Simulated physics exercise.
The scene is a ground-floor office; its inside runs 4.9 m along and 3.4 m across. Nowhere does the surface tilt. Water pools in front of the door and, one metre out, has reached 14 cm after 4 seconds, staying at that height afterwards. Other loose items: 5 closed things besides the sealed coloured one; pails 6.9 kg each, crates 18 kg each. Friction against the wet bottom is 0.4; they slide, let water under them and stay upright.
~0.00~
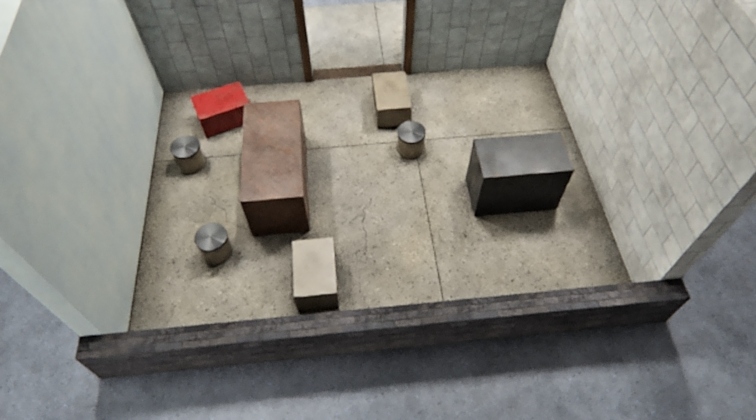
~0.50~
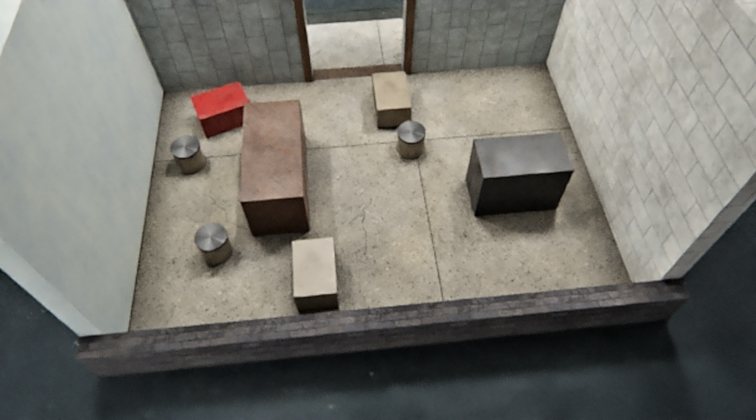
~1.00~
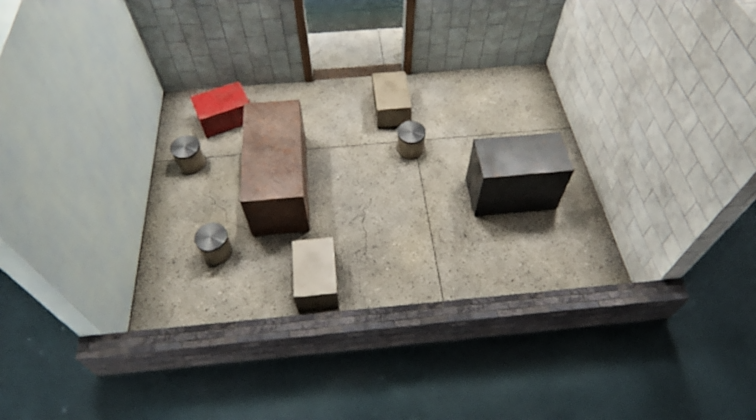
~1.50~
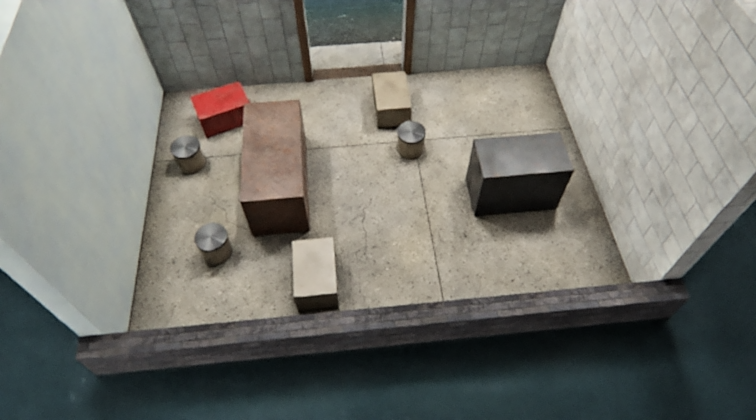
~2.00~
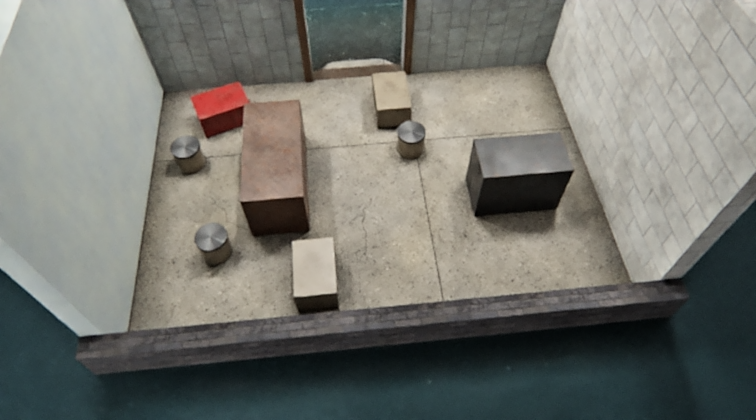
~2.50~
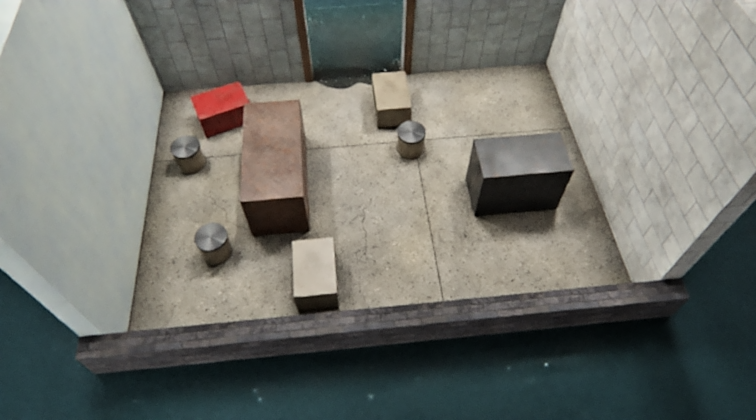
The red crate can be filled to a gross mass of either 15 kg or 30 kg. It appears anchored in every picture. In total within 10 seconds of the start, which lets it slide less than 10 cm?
The lighter filling is enough.
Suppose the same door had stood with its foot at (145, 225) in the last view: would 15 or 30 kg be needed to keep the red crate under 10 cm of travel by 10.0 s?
The big mass is needed.
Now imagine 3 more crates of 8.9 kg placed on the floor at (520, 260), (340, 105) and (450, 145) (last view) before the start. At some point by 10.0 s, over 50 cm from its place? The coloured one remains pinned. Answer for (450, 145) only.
The shift ends up within the mark.
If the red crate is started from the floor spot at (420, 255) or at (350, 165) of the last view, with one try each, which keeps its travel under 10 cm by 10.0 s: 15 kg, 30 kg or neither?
In order, both loads succeed and heavier load succeeds alone.
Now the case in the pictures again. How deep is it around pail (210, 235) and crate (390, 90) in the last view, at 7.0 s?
Around 2 cm and 3 cm.
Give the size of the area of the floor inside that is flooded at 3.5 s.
The covered patch comes to about 1.0 m2.
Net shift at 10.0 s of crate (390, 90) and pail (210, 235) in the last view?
First 20 cm, then 0 cm.
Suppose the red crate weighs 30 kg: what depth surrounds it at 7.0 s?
Roughly 2 cm.
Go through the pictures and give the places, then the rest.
In the first picture, the red crate at (220, 100), on the bottom; 0.0 m2 under water; 0 of 6 have shifted.
In the second picture, the red crate at (220, 100) rests on the ground; water covers 0.0 m2; 0 of 6 have shifted.
In the third picture, the red crate at (220, 100), on the bottom; 0.0 m2 under water; 0 of 6 have shifted.
In the fourth picture, the red crate at (220, 100), on the bottom; water covers 0.0 m2; 0 of 6 have shifted.
In the fifth picture, the red crate at (220, 100) rests on the ground; 0.0 m2 under water; 0 of 6 have shifted.
In the sixth picture, the red crate at (220, 100) rests on the ground; 0.1 m2 under water; 0 of 6 have shifted.
After 3.5 s the red crate would be 0 cm from its start with 15 kg and 0 cm from its start with 30 kg; 0 cm of water round it then.
After 4.5 s the red crate would be 0 cm from its start with 15 kg and 0 cm from its start with 30 kg; 0 cm of water round it then.
After 7.0 s the red crate would be 0 cm from its start with 15 kg and 0 cm from its start with 30 kg; 2 cm of water round it then.
After 10.0 s the red crate would be 0 cm from its start with 15 kg and 0 cm from its start with 30 kg; 4 cm of water round it then.
